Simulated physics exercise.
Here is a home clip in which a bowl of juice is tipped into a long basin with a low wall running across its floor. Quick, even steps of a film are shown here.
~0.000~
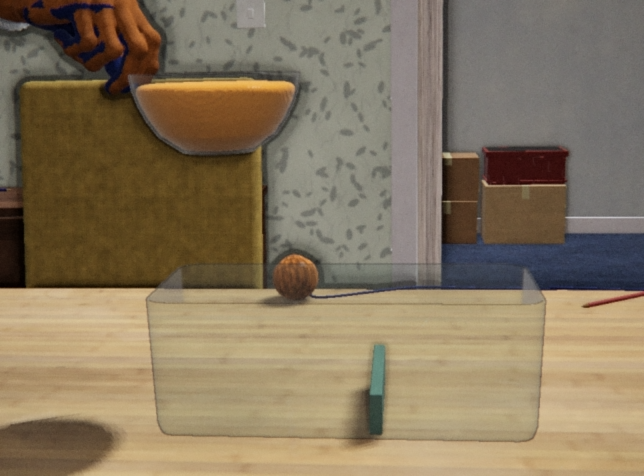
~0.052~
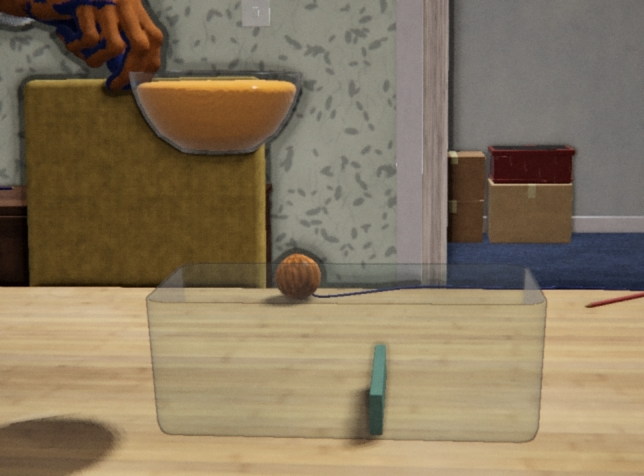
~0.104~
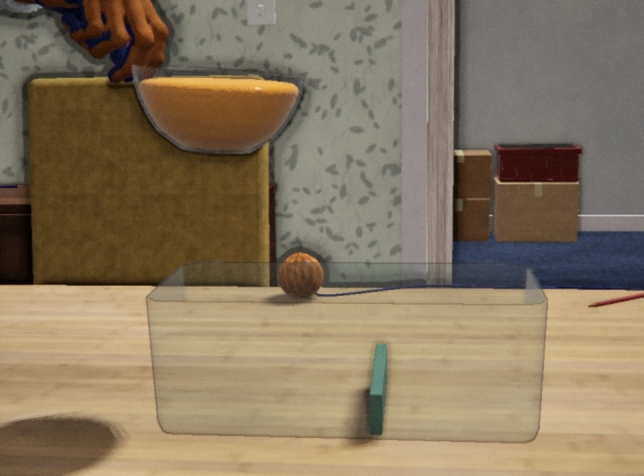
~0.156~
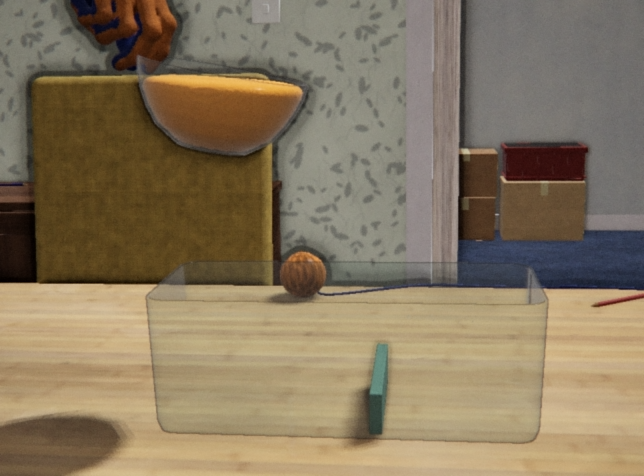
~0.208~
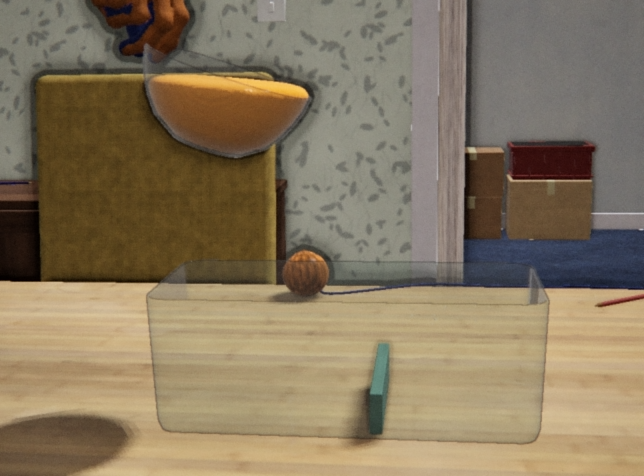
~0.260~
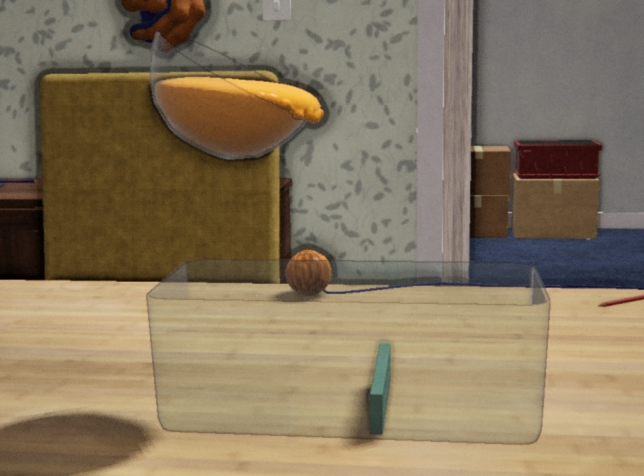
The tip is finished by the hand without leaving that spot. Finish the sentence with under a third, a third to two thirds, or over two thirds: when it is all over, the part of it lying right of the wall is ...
... a third to two thirds.
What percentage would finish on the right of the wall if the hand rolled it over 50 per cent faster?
Estimate: Around 35 %.
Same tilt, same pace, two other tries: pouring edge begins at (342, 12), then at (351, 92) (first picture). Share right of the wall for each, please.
About 80 % the first time, about 75 % the second.
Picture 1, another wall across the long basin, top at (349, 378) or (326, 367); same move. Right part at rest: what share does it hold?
Around 65 per cent for the first, around 85 per cent for the second.
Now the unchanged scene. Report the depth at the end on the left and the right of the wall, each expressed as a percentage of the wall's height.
Left 30 per cent, right 50.
After 0.54 s the tilt is 86° and 17 per cent is still to pour, 9 is left of the wall and 28 right of it.
After 0.75 s the tilt is 98° and 0 per cent is still to pour, 44 is left of the wall and 50 right of it.
After 0.96 s the tilt is 98° and 0 per cent is still to pour, 49 is left of the wall and 49 right of it.
After 1.20 s the tilt is 98° and 0 per cent is still to pour, 49 is left of the wall and 49 right of it.
In the end 49 per cent lies left of the wall, 49 right of it and 2 outside.
